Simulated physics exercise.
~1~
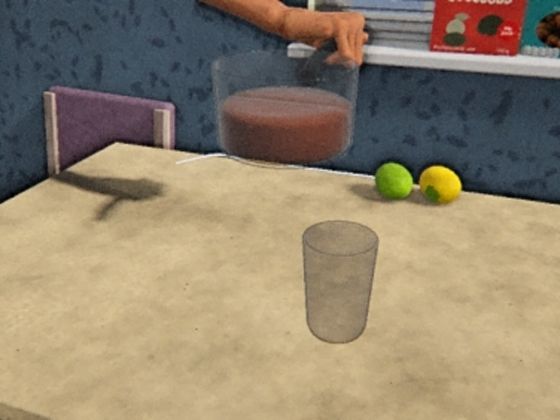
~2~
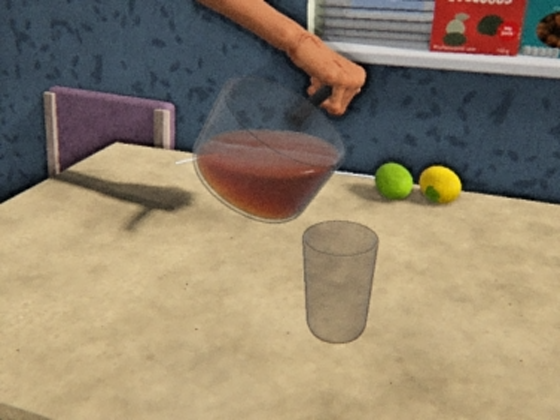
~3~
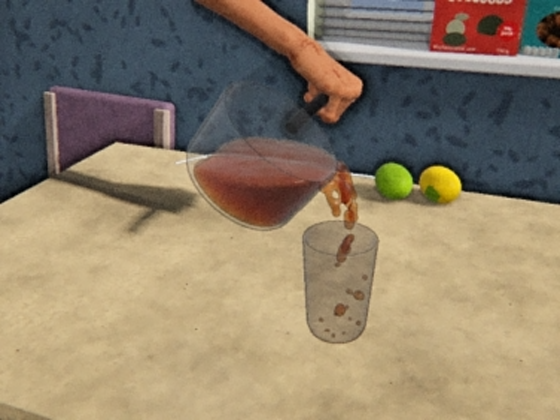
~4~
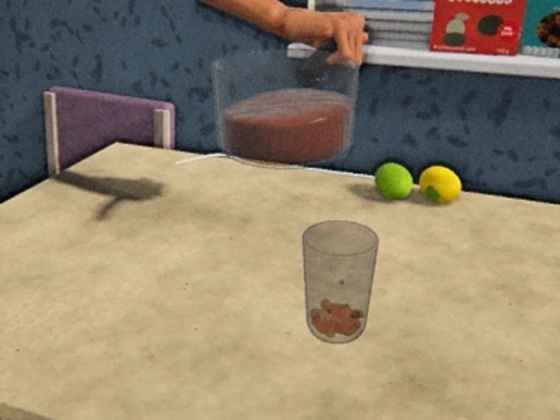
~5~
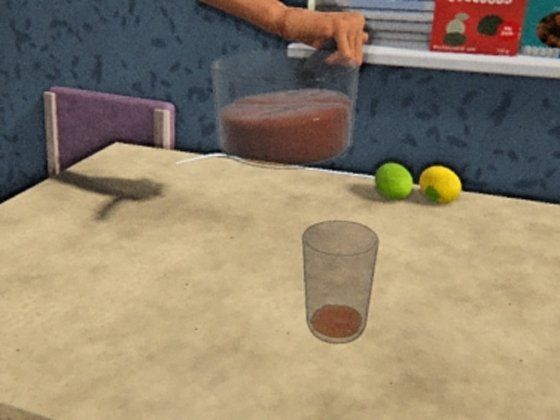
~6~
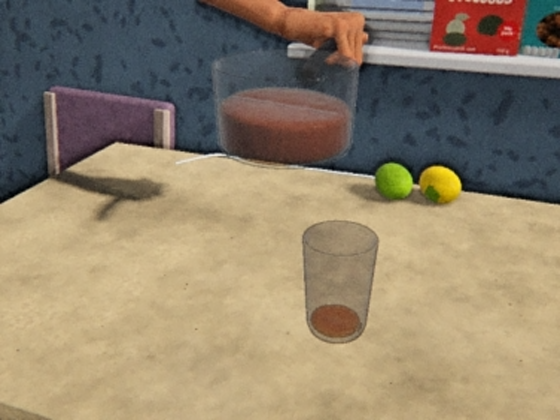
A hand at the top holds a clear, round pan of reddish-brown tea above a pale, mottled table, seen from slightly above. An empty clear glass stands in front, with a green and a yellow fruit to the right, a purple chair at left and a dark blue patterned wall behind. The hand tips the pan down to the right, and the tea slides toward its lip. A short, broken stream spills into the glass. The hand then turns the pan level again, and the tea settles into a shallow layer at the bottom of the glass, leaving plenty in the pan.
